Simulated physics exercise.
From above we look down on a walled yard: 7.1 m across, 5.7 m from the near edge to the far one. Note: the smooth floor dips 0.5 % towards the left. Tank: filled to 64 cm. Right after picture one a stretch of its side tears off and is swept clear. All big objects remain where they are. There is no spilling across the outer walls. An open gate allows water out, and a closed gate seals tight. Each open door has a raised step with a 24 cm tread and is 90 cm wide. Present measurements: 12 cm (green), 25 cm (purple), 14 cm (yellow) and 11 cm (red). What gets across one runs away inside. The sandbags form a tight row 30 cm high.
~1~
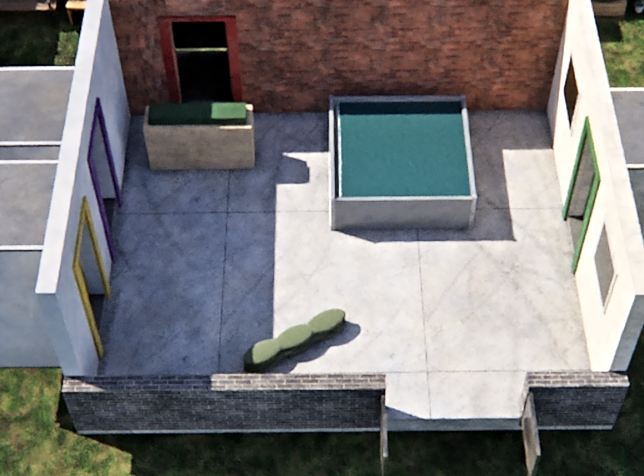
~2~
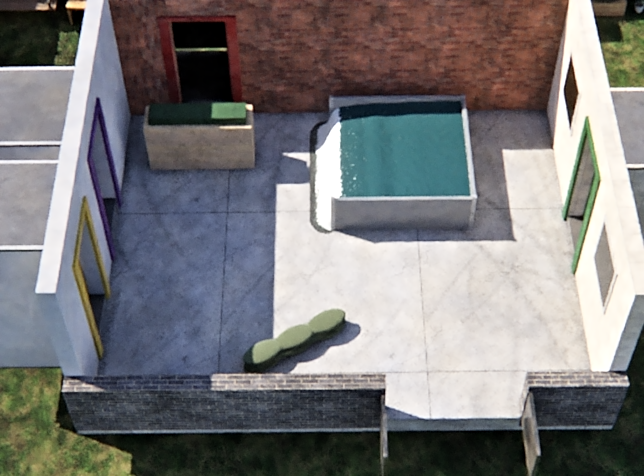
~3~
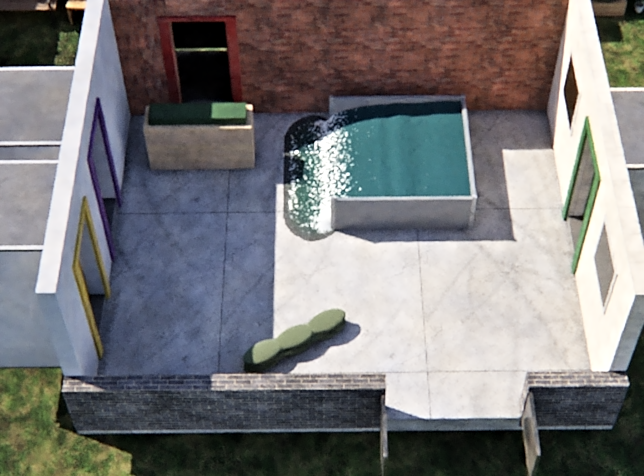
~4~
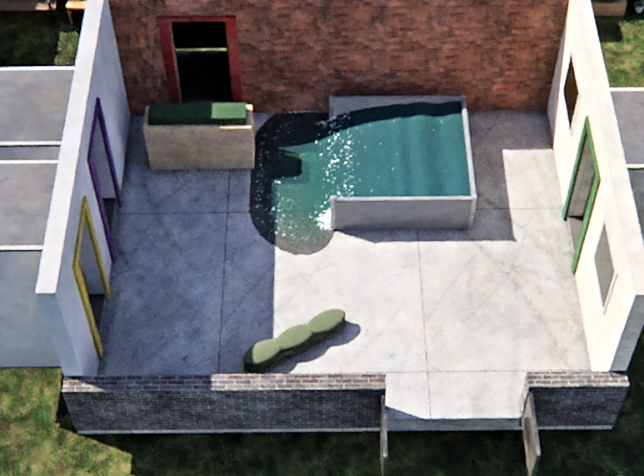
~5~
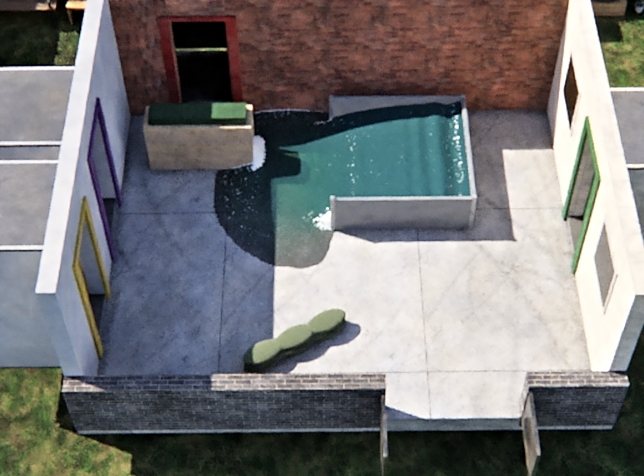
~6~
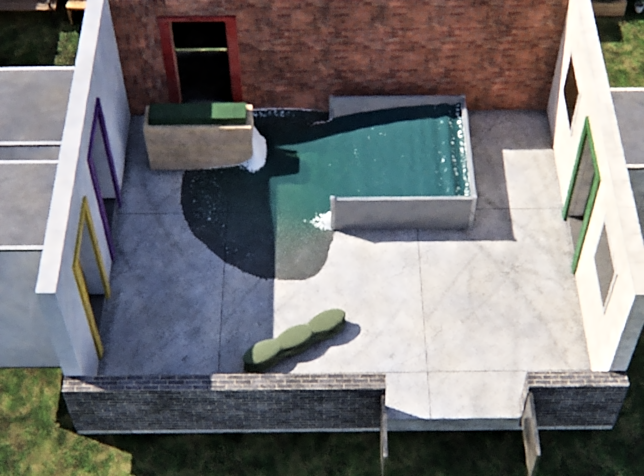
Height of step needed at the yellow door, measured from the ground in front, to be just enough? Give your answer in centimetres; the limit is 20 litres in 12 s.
Approximately 15 cm.
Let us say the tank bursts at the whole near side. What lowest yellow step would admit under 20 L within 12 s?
Some 11.0 cm.
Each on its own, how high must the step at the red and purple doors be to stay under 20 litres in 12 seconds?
Some 20 cm for red, some 26 cm for purple.
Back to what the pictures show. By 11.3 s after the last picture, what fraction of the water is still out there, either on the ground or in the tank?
What remains is some 92 per cent of the water.
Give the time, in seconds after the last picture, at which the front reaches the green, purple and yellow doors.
Arrival times - green: 6.0 s; purple: 0.4 s; yellow: 1.2 s.
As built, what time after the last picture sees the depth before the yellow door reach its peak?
I'd guess close to 1.8 seconds.
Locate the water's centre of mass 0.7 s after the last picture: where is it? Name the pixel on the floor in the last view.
Around (324, 178).
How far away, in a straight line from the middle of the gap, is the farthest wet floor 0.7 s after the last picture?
I make it some 4.0 m.
Then, 0.7 s after the last picture water covers 30 % of the floor, deepest (42 cm) near (256, 157); it has not reached the yellow door.
Then, 2.3 s after the last picture water covers 45 % of the floor, deepest (40 cm) near (94, 407); 18 cm at the yellow door, 4 litres in over its 14 cm step.
Then, 11.3 s after the last picture water covers 95 % of the floor, deepest (14 cm) near (246, 141); 9 cm at the yellow door, 27 litres in over its 14 cm step.
At the yellow door as built, the water peaked near 19 cm, 1.9 s after the last picture.
Run again over the same 12 s with other heights there, 54 litres in over 12 cm, 9 litres over 16.5 cm. The limit of 20 litres is kept from about 15 cm up.
